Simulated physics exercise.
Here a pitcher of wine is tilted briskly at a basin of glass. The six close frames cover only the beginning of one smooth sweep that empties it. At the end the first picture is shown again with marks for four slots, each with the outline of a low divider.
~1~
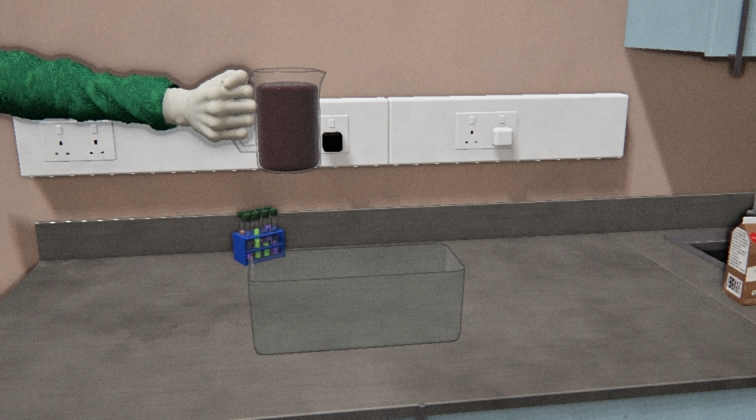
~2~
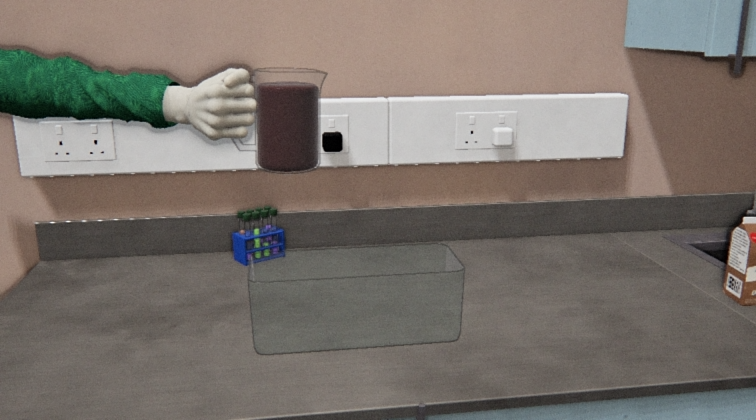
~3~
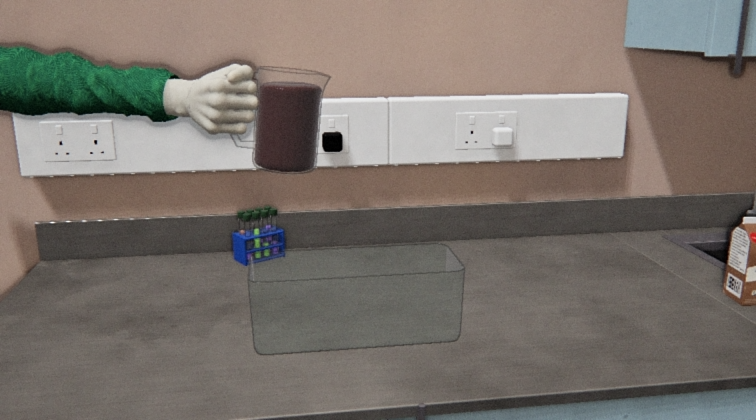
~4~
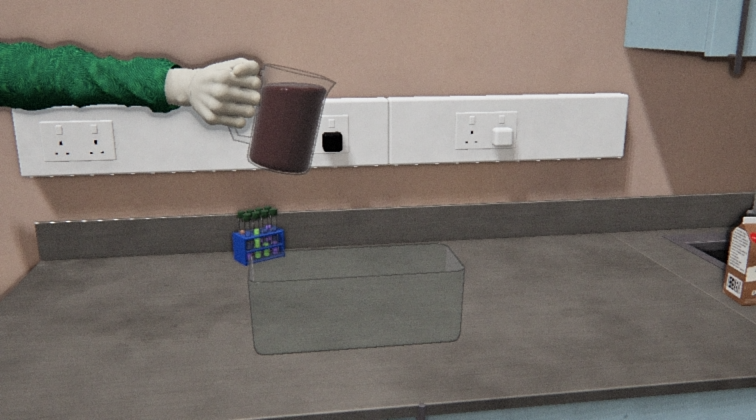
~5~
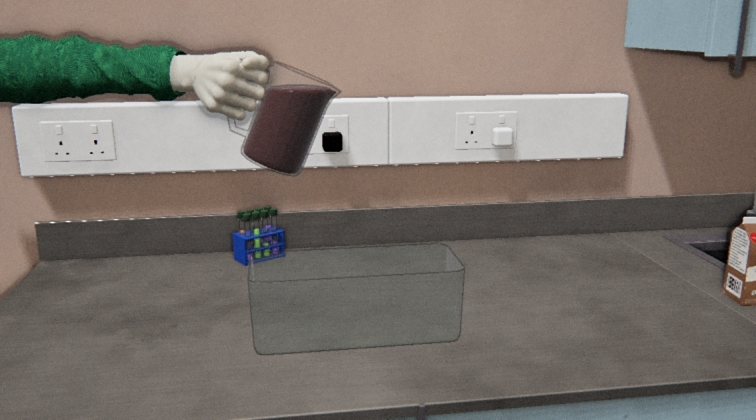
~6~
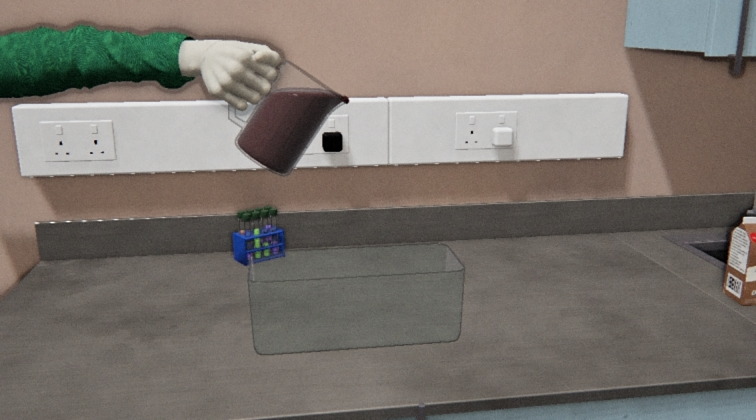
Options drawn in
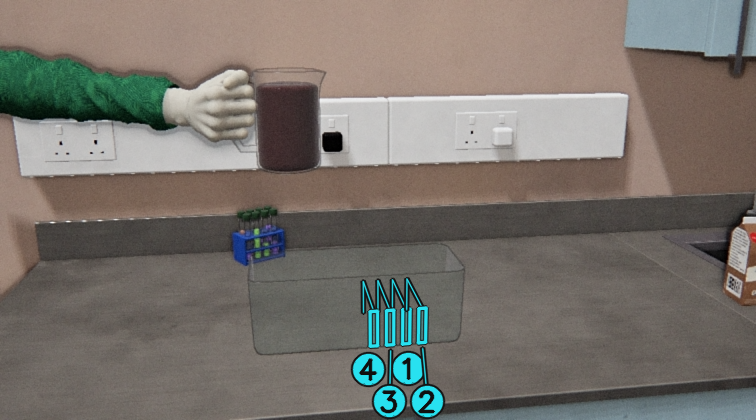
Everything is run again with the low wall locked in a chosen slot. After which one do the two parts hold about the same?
1 works best here.
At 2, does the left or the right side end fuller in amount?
More ends on the left.
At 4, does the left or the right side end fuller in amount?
More ends on the right.
In cyan, 1 at (406, 349); 2 at (422, 348); 3 at (390, 350); 4 at (374, 351).
If 1 is chosen, about 47 % ends left of the wall and 51 % right of it.
If 2 is chosen, about 82 % ends left of the wall and 8 % right of it; 9 % is lost outside.
If 3 is chosen, about 15 % ends left of the wall and 83 % right of it.
If 4 is chosen, about 4 % ends left of the wall and 93 % right of it.
